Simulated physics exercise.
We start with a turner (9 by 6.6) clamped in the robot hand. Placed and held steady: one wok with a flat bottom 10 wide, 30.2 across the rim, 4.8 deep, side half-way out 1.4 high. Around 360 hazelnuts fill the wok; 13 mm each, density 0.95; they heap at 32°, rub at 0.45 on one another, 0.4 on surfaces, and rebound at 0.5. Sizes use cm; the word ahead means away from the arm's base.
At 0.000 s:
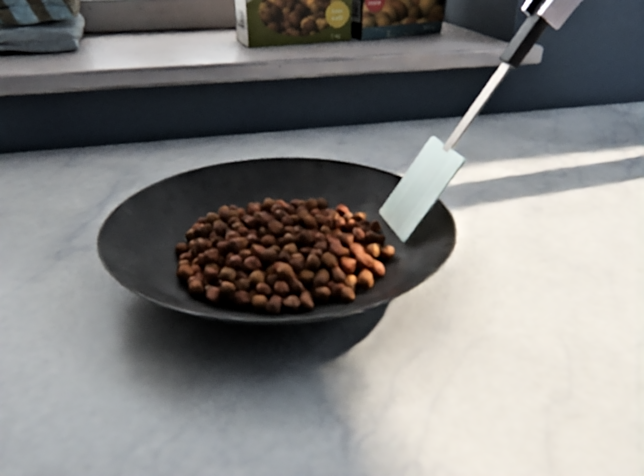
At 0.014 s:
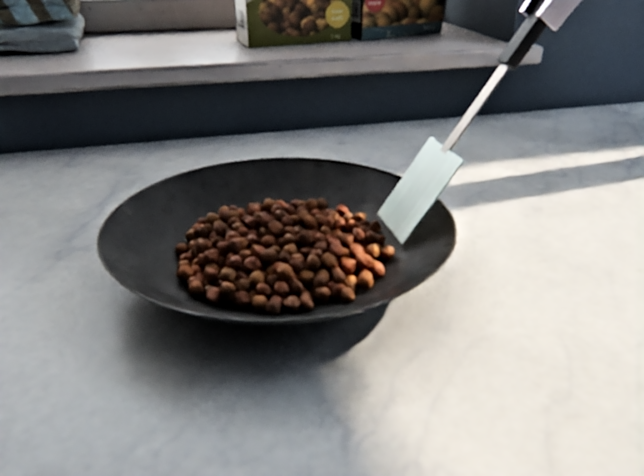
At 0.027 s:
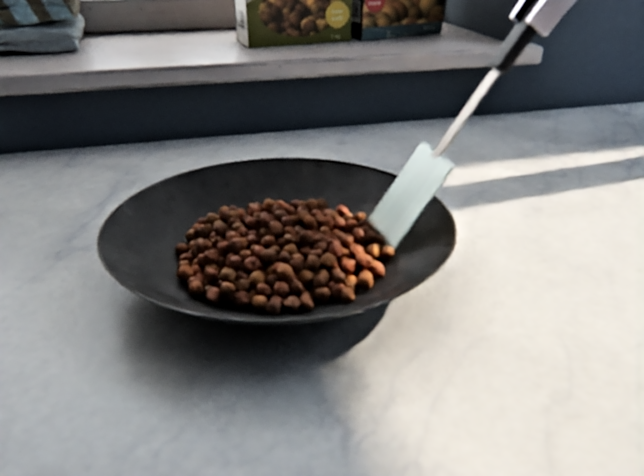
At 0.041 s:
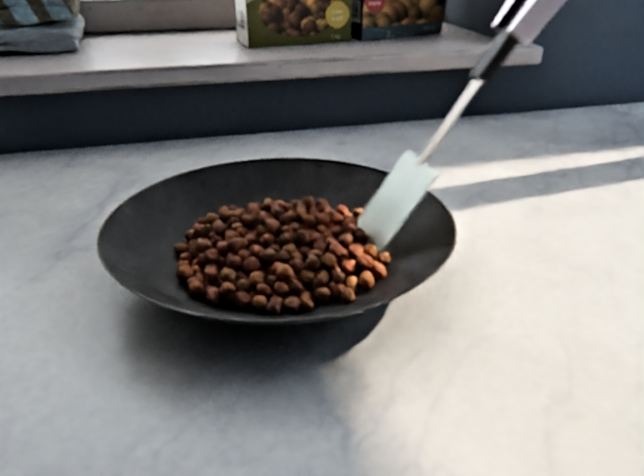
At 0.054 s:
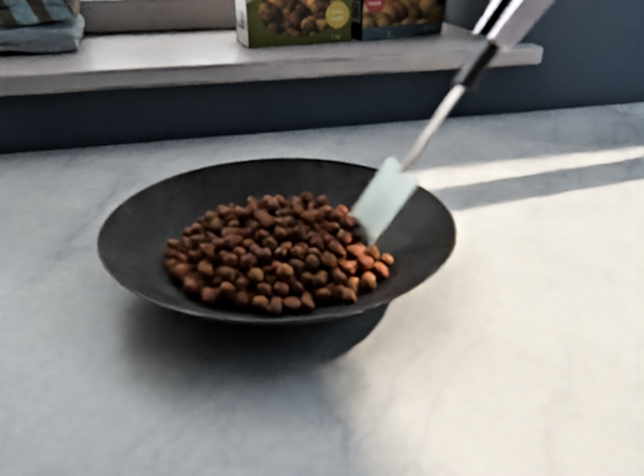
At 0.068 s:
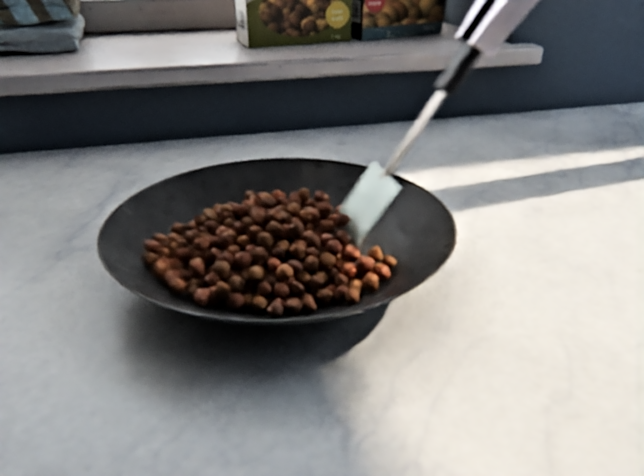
On a sunlit grey countertop, a robot-held turner moves left into a black wok, pushing the heap of brown hazelnuts leftward.
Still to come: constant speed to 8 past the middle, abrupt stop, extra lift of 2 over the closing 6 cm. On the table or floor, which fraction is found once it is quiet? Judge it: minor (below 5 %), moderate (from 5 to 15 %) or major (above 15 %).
My judgement: Major.
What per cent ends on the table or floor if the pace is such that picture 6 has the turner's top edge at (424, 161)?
About 0 percent.
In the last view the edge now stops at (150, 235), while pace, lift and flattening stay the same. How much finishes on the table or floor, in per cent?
Something close to 35 in a hundred.
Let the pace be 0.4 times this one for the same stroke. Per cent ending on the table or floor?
0 %.
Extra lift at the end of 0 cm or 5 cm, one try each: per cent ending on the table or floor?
I'd say close to 20 percent for the first and close to 20 percent for the second.
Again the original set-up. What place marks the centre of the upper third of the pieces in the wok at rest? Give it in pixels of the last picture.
Centre: Roughly (184, 253).
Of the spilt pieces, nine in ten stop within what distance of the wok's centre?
Some 55 cm.
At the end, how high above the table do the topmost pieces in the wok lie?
About 5.0 centimetres.
After 0.10 s, sloping 56°, highest piece 7 above the table; 359 in the wok.
After 0.13 s, sloping 56°, highest piece 7 above the table; 354 in the wok, 5 on the blade or in flight.
After 0.35 s, sloping 56°, highest piece 7 above the table; 268 in the wok, 62 on the table or floor, 29 on the blade or in flight.
After 1.40 s, sloping 56°, highest piece 5 above the table; 267 in the wok, 92 on the table or floor.
In the end, 267 in the wok, 92 on the table or floor. That is 26 % on the table or floor.
